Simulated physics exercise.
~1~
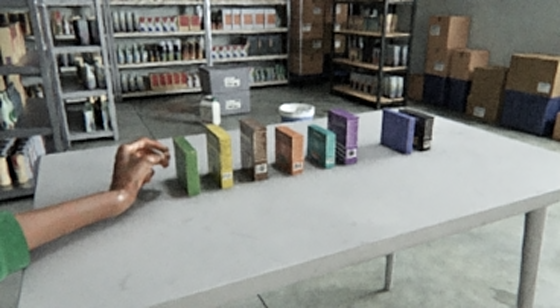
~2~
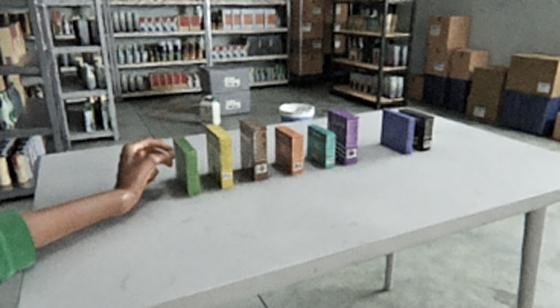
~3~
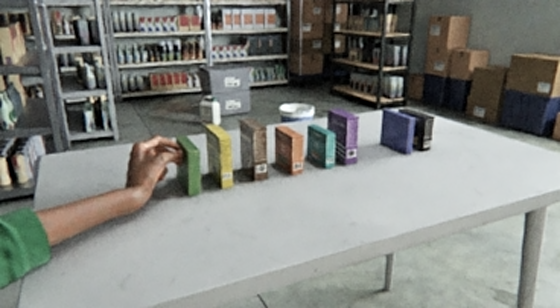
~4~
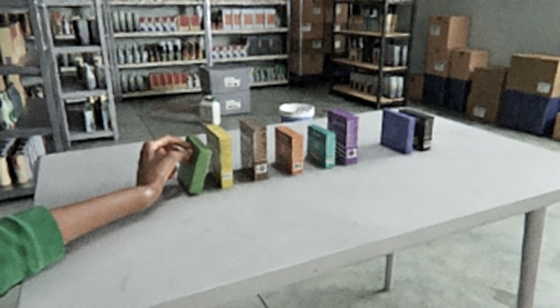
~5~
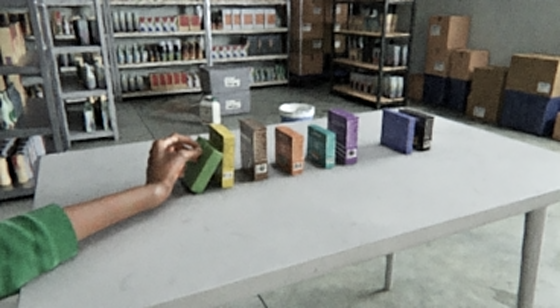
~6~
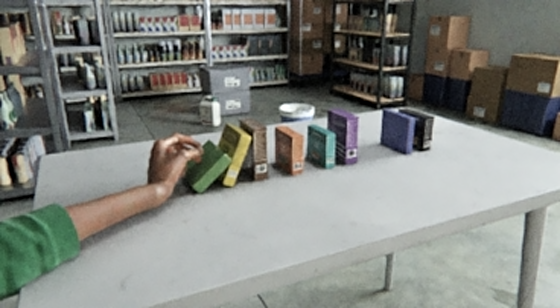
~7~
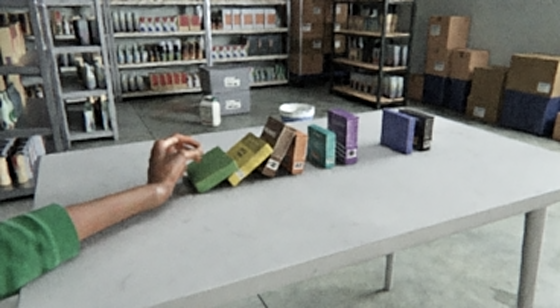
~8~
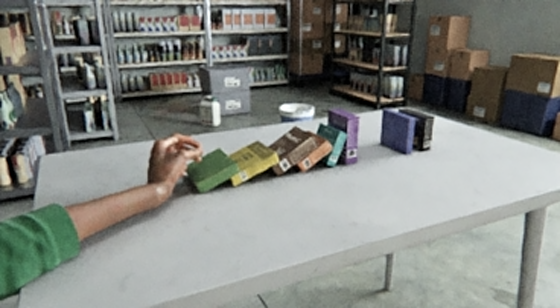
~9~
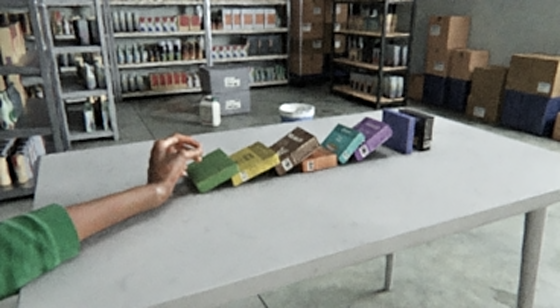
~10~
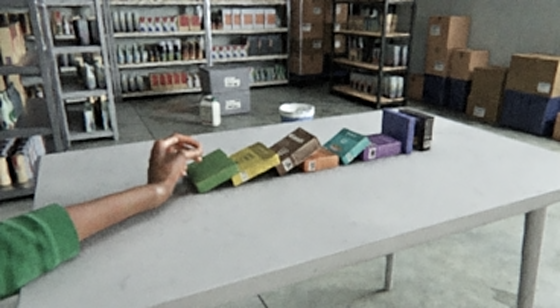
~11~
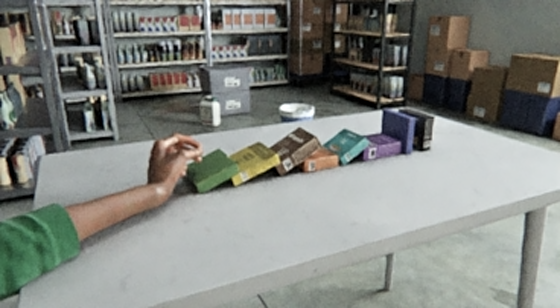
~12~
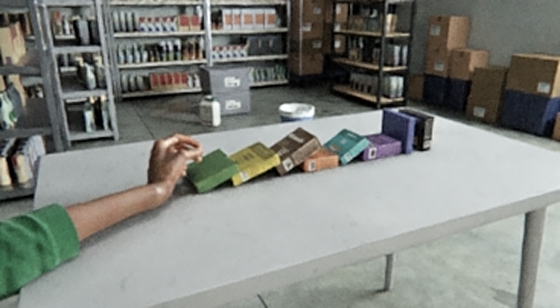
Green block nudged by a hand tips right, toppling yellow, brown, orange, turquoise and purple packets while blue and black ones stay upright.
